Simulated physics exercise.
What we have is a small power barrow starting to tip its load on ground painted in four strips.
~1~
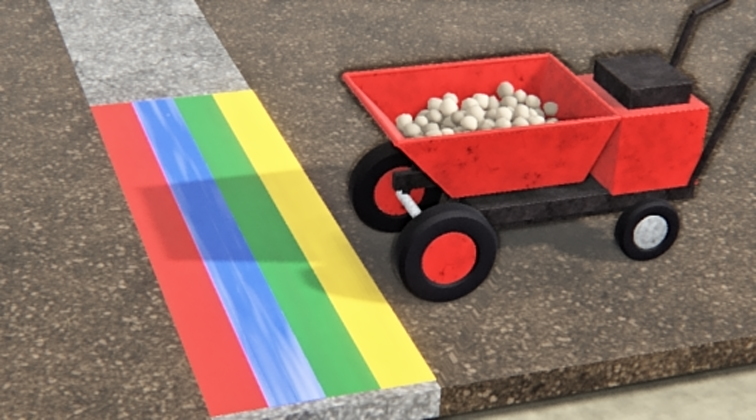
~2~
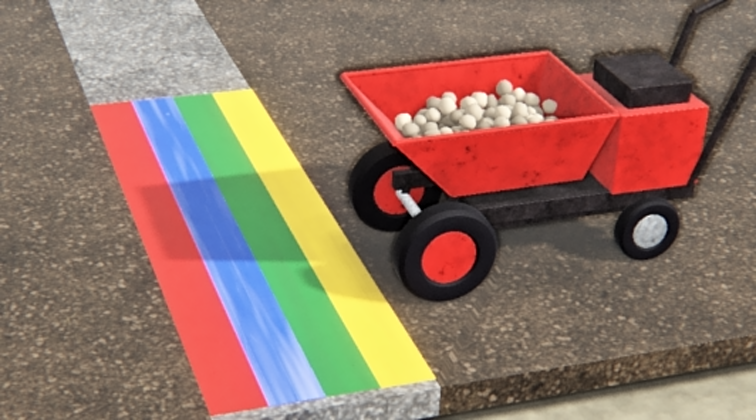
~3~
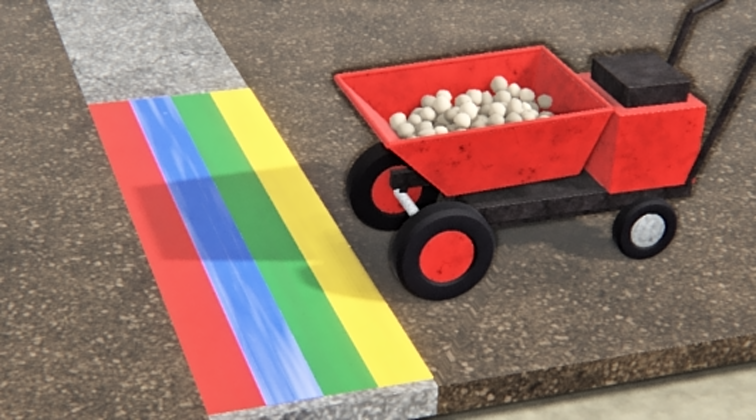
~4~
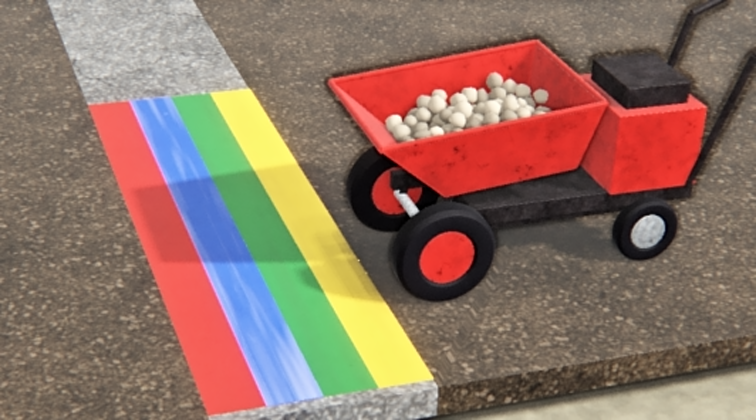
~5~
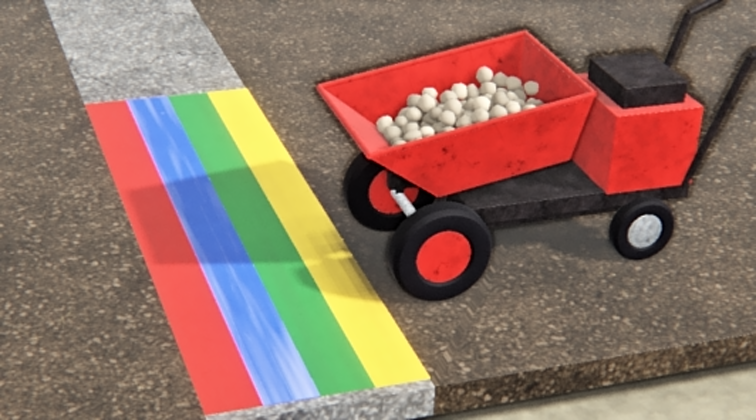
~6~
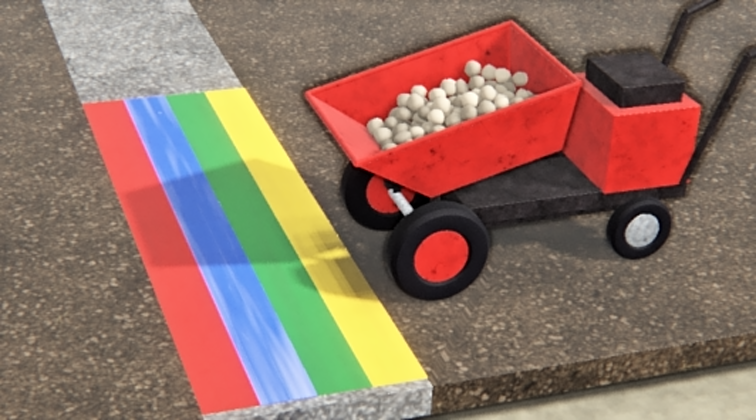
The red skip of a small barrow tilts gradually forward, its pale pebbles still inside.
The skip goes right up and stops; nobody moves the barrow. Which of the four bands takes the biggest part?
Most lies over the blue band.
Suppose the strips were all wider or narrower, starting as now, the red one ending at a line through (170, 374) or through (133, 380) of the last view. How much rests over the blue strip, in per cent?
Near 40 % and 40 %.
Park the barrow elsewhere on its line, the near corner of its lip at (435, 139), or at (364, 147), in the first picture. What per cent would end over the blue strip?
The first gives 30 %, the second 20 %.
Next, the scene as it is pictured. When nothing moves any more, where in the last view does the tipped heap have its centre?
At about (211, 279).
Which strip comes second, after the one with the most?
Next in line is red.
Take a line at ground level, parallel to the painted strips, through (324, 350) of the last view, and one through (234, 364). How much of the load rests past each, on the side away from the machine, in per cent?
Near 90 % and 40 %.
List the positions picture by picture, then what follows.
The first frame shows lip of the skip at (398, 143), level; top of the load at (488, 126), river pebbles; yellow strip at (382, 339); green strip at (329, 347); blue strip at (275, 356); red strip at (220, 364).
The second frame shows lip of the skip at (396, 143), level; top of the load at (487, 125).
The third frame shows lip of the skip at (389, 145), tipped barely; top of the load at (496, 112).
The fourth frame shows lip of the skip at (382, 150), tipped a little; top of the load at (498, 107).
The fifth frame shows lip of the skip at (370, 156), tipped a little; top of the load at (504, 102).
The sixth frame shows lip of the skip at (357, 164), tipped clearly; top of the load at (493, 96); yellow strip at (374, 337); green strip at (321, 345); blue strip at (267, 354); red strip at (212, 362).
Soon, skip tipped steeply; all in the skip.
A while on, skip tipped right over; about half in the skip; a small part over the green strip; about a third over the blue strip; a small part over the red strip.
Towards the end, skip tipped right over; a small part in the skip; a small part over the green strip; about a third over the blue strip; about a quarter over the red strip; a small part off the paint.
Finally, skip tipped right over; a small part in the skip; none over the yellow strip; a small part over the green strip; about a third over the blue strip; about a quarter over the red strip; a small part off the paint.
